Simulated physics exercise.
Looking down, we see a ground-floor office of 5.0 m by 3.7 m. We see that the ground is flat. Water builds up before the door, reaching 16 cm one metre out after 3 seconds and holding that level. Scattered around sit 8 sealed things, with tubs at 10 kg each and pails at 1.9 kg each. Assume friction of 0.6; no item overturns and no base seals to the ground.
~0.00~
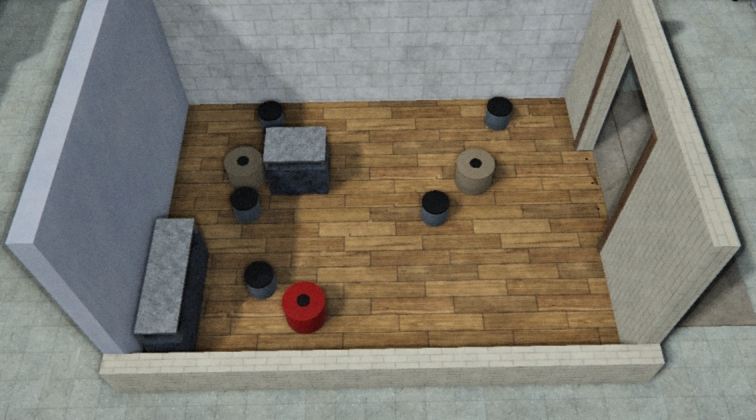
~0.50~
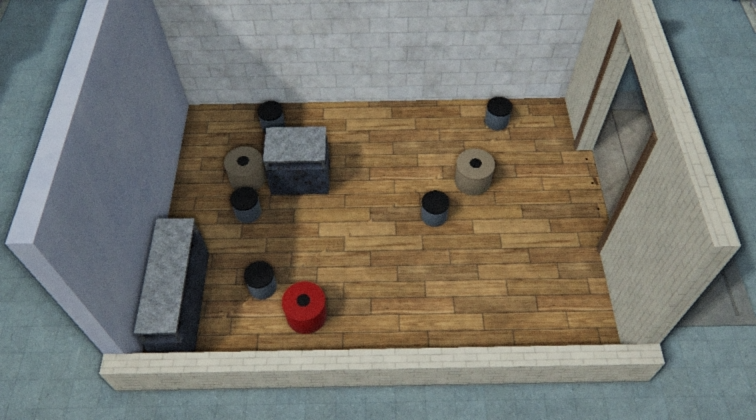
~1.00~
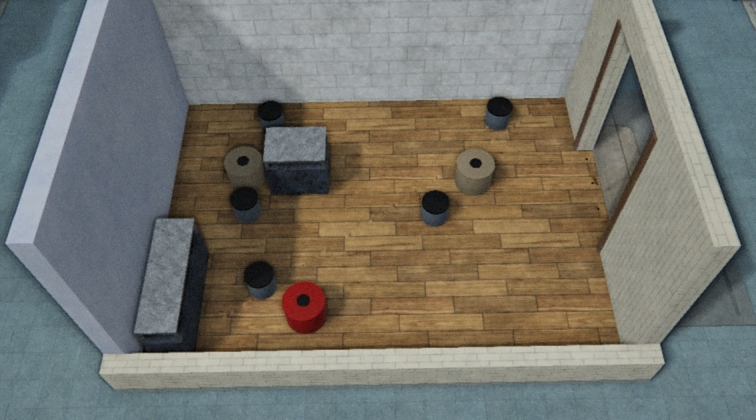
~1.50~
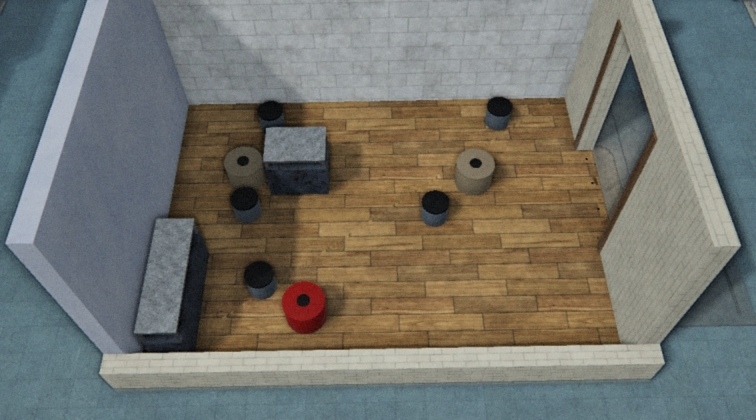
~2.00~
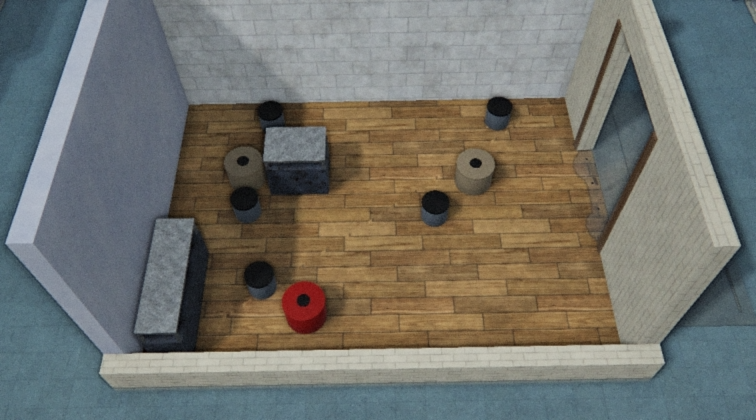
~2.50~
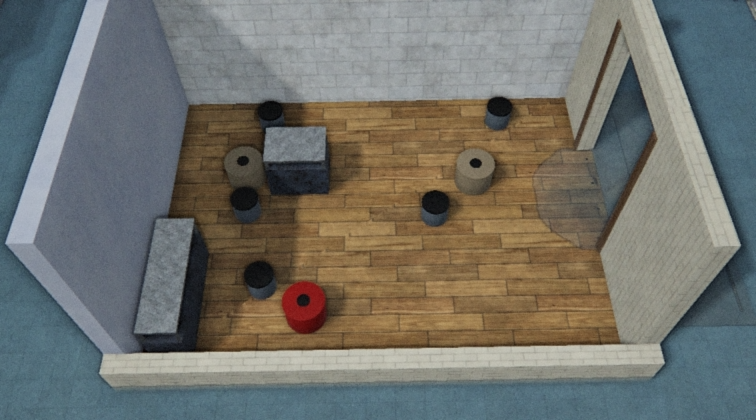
Small room with wooden floor holding a red tub and other containers, all staying still as clear water spreads in through the right doorway.
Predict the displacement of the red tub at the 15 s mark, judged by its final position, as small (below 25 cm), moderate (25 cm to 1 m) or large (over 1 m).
Moderate.
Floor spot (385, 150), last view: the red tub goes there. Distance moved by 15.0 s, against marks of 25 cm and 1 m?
Here it heads a good way off.
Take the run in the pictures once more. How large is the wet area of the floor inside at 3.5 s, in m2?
Around 2.5 m2 of it.
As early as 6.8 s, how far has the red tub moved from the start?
It is about 0 cm out of place by then.
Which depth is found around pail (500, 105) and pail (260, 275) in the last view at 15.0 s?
Some 12 cm at the first, some 11 cm at the second.
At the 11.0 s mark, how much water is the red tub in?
I'd say around 8 cm.
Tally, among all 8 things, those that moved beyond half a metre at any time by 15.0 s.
That comes to 8.
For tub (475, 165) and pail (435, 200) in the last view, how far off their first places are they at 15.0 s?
In turn: 150 cm, 300 cm.
After 3.5 s the red tub is near (303, 301), 0.0 m from its start, aground; 0 afloat.
After 6.8 s the red tub is near (303, 301), 0.0 m from its start, aground; 3 afloat.
After 11.0 s the red tub is near (288, 334), 0.4 m from its start, afloat; 7 afloat.
After 15.0 s the red tub is near (357, 319), 0.6 m from its start, afloat; 8 afloat.
